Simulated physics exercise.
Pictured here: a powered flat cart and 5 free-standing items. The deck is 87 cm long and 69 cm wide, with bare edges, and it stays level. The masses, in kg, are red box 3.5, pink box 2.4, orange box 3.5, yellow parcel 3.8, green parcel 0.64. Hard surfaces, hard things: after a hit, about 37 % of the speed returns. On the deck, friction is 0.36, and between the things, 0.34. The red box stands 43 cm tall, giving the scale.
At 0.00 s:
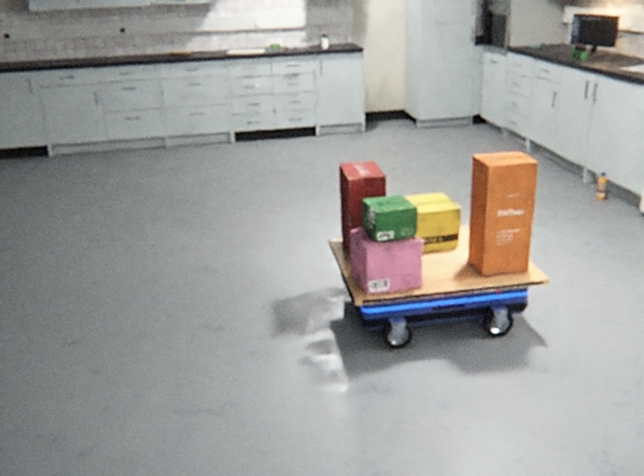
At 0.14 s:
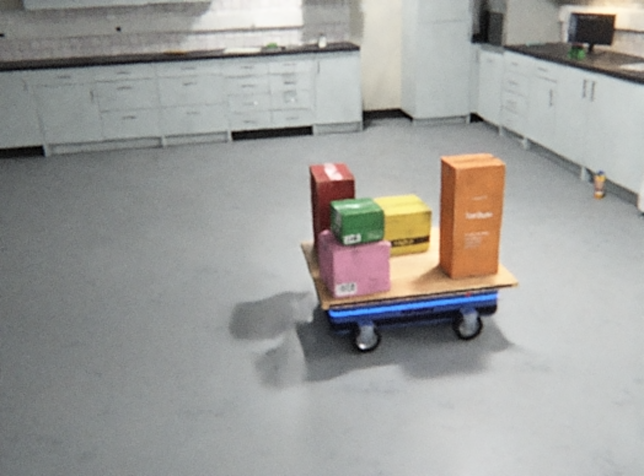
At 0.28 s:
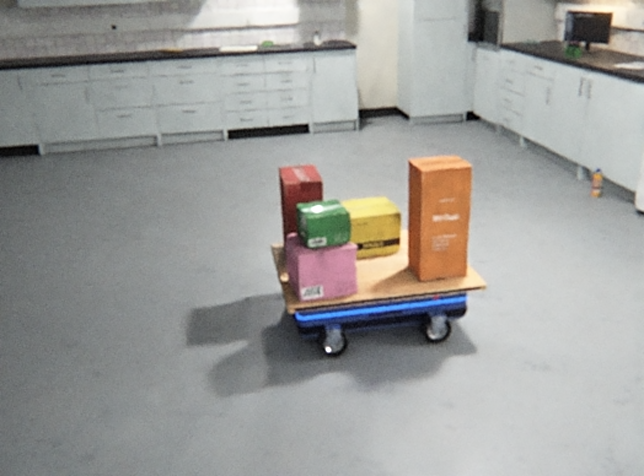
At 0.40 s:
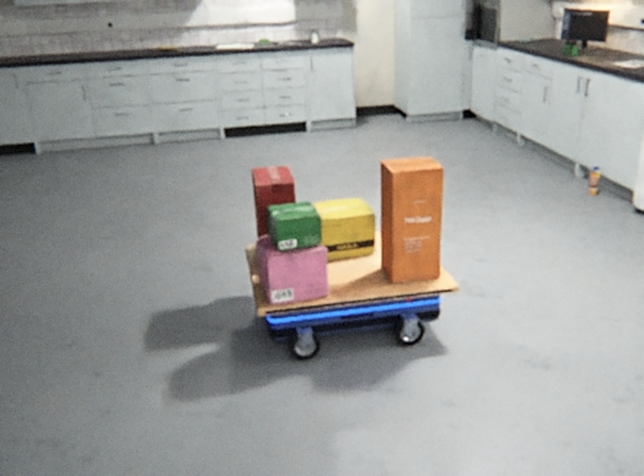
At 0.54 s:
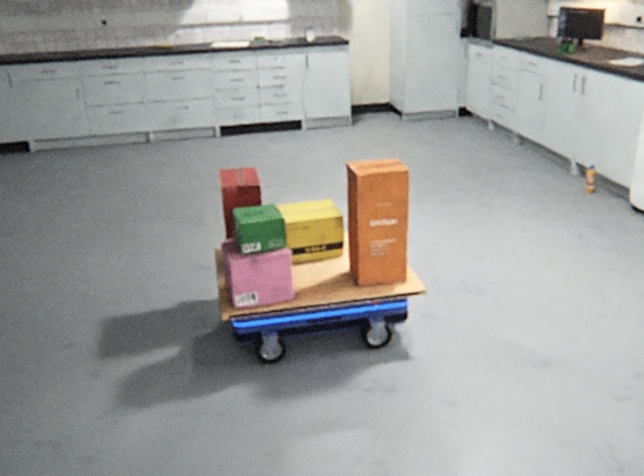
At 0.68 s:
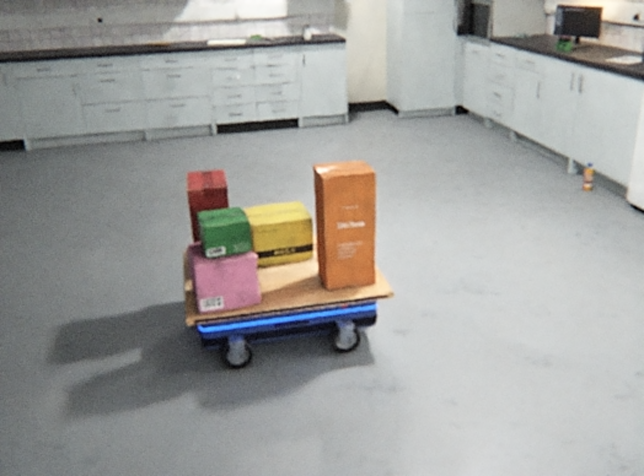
The clip shows a blue flat cart carrying red, green, pink, yellow and orange boxes across a grey floor in a room lined with cabinets, rolling steadily from right to left while the boxes keep their places on the deck.
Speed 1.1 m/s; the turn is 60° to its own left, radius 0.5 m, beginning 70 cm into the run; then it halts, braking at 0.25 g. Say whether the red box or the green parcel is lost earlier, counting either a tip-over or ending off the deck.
I would say the first of the two is lost earlier.
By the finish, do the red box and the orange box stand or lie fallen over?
In the last frame the red box does not stay up and the orange box remains up.
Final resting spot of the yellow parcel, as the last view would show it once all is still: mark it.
Rest position, about (87, 346) px.
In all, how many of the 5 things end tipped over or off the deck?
In all, 1.
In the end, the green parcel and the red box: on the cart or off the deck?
At the end the green parcel stays inside the limits and the red box winds up past the limits.
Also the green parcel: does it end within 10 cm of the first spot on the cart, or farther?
Green parcel: Moved.
After 1.08 s, 119 cm covered, turned 39°; red box now off the deck; green parcel slid 18 cm near (142, 266); pink box slid 14 cm.
After 1.38 s, 152 cm covered, turned 60°; green parcel slid 23 cm near (107, 318); pink box slid 16 cm; yellow parcel slid 3 cm.
At rest (2.3 s), off the deck, red box; not toppled but over 10 cm from the start, pink box and green parcel; the other 2 in place, give or take 10 cm. Seen from the same camera at the end, green parcel near (55, 361). Red box went at 1.08 s; green parcel was never lost.
